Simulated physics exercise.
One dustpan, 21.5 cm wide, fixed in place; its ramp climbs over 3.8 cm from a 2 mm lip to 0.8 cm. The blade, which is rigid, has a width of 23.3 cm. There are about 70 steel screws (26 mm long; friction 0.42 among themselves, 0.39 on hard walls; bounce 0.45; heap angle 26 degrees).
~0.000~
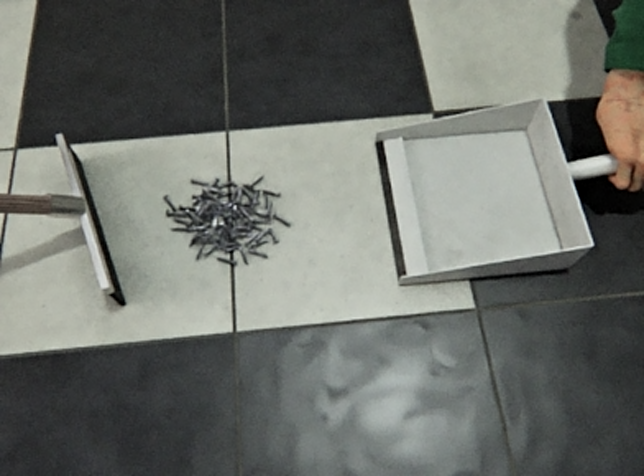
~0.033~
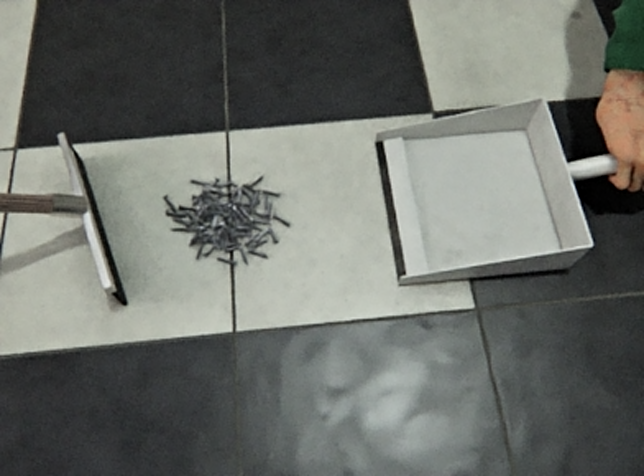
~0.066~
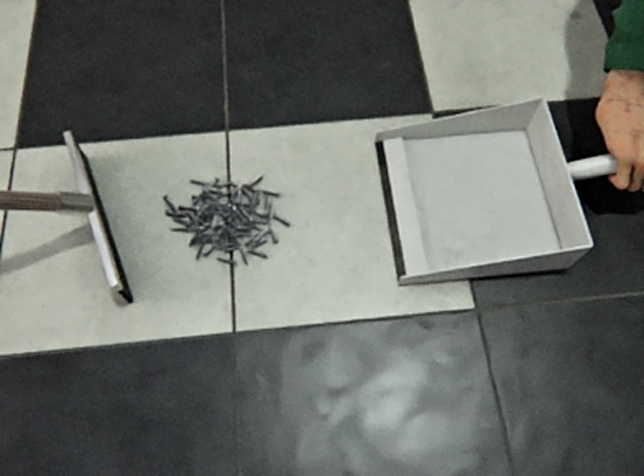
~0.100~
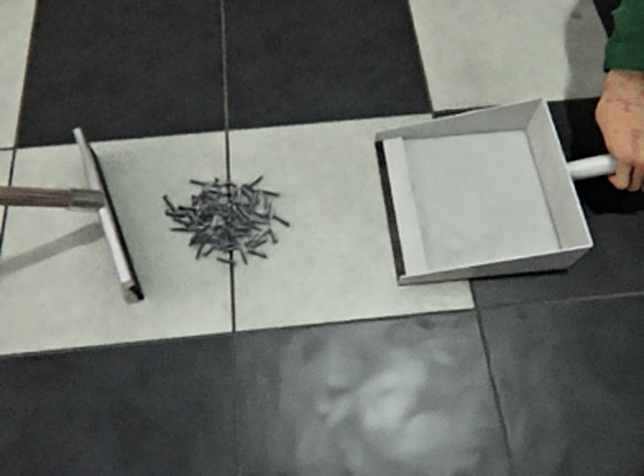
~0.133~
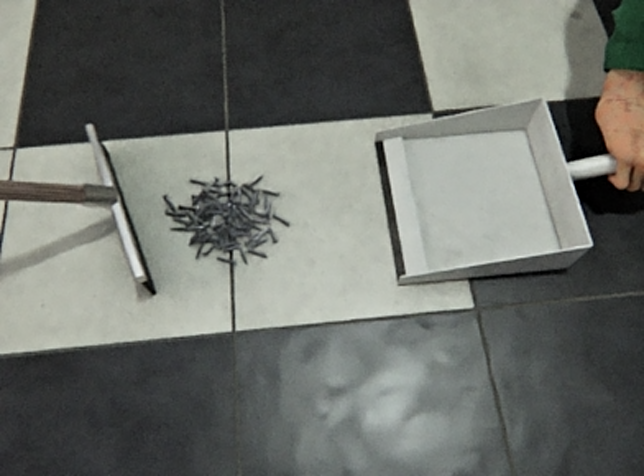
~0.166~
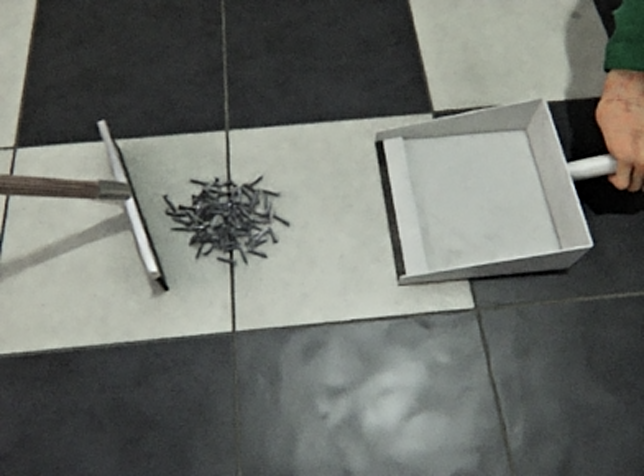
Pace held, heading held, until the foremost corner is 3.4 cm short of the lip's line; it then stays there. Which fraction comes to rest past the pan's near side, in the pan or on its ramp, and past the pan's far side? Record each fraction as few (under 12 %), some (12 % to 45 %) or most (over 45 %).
Recorded: Near side few; pan few; far side some.
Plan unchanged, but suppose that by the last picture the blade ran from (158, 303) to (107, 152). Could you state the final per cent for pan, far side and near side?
The pan gets 0, the far side 0 and the near side 0.
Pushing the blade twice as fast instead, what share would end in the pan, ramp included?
It would be around 25 percent.
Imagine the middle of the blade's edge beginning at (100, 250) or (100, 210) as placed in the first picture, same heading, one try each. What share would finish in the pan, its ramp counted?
Some 0 and 5 per cent.
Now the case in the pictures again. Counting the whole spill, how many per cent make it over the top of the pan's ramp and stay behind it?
Near 0 per cent, I'd say.
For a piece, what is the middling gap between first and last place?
Median: Approx. 20 cm.
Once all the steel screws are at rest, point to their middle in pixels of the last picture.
About (358, 170).
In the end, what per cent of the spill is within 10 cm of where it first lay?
It comes to near 0 percent.
After 0.43 s, middle of the blade 20 cm from the lip; 0 % over the lip, far side 0 %, near side 0 %.
After 0.61 s, middle of the blade 12 cm from the lip; 0 % over the lip, far side 5 %, near side 0 %.
Then, at 0.91 s, middle of the blade 7 cm from the lip; 5 % over the lip, far side 20 %, near side 0 %.
At rest (1.8 s), near side 0 %, pan 5 %, far side 20 %, in front of the lip or behind the blade 75 %.
